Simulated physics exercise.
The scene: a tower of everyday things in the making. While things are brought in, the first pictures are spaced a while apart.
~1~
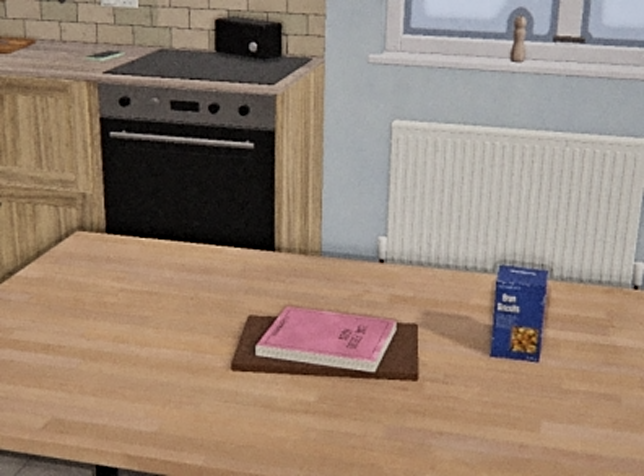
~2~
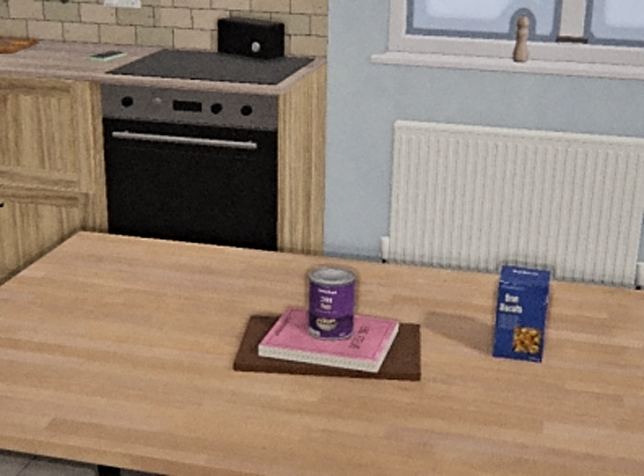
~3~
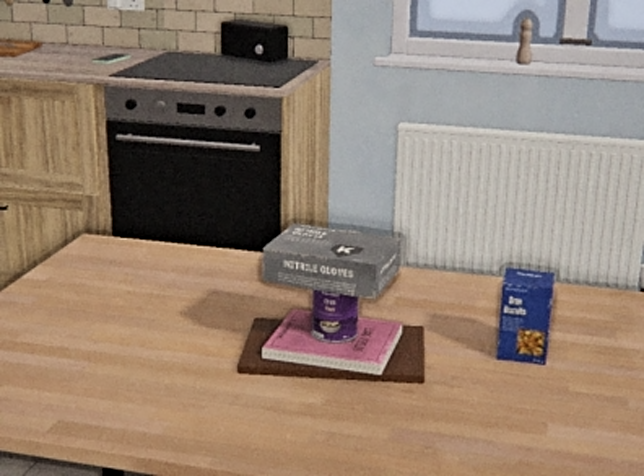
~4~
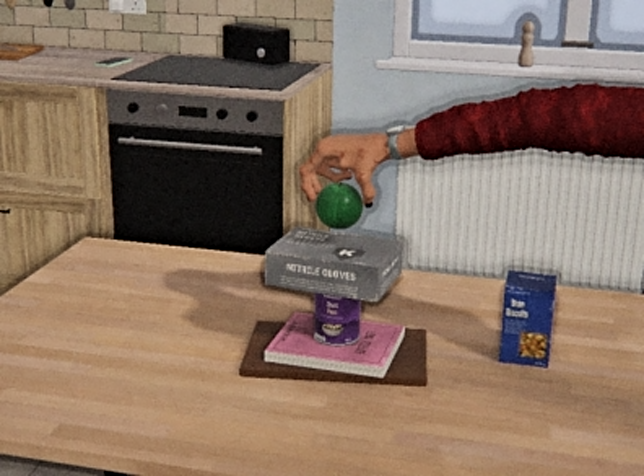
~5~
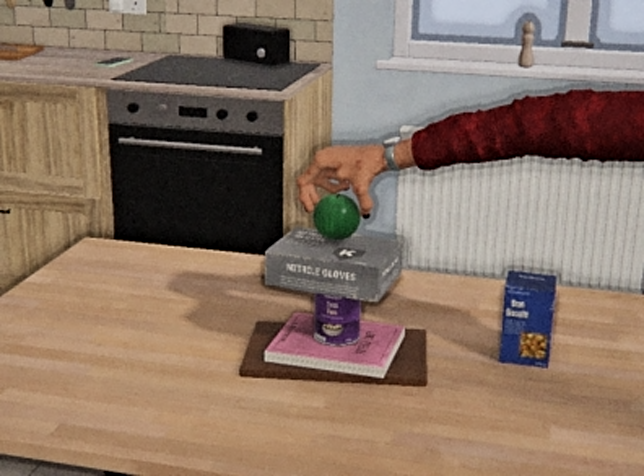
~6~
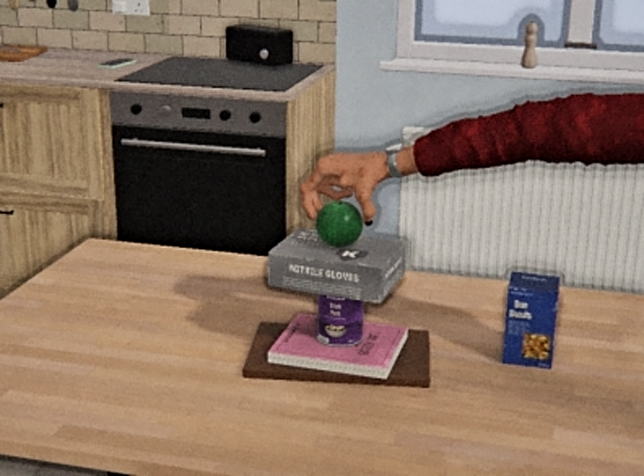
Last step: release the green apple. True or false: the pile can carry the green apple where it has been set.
True.
Then, 0.20 s past the last view, nothing moves.
Then, 0.60 s past the last view, green apple resting near (339, 225).
Finally, all 6 still in place. Final places as the last picture's camera would see them, green apple near (339, 225). The pile stays up.
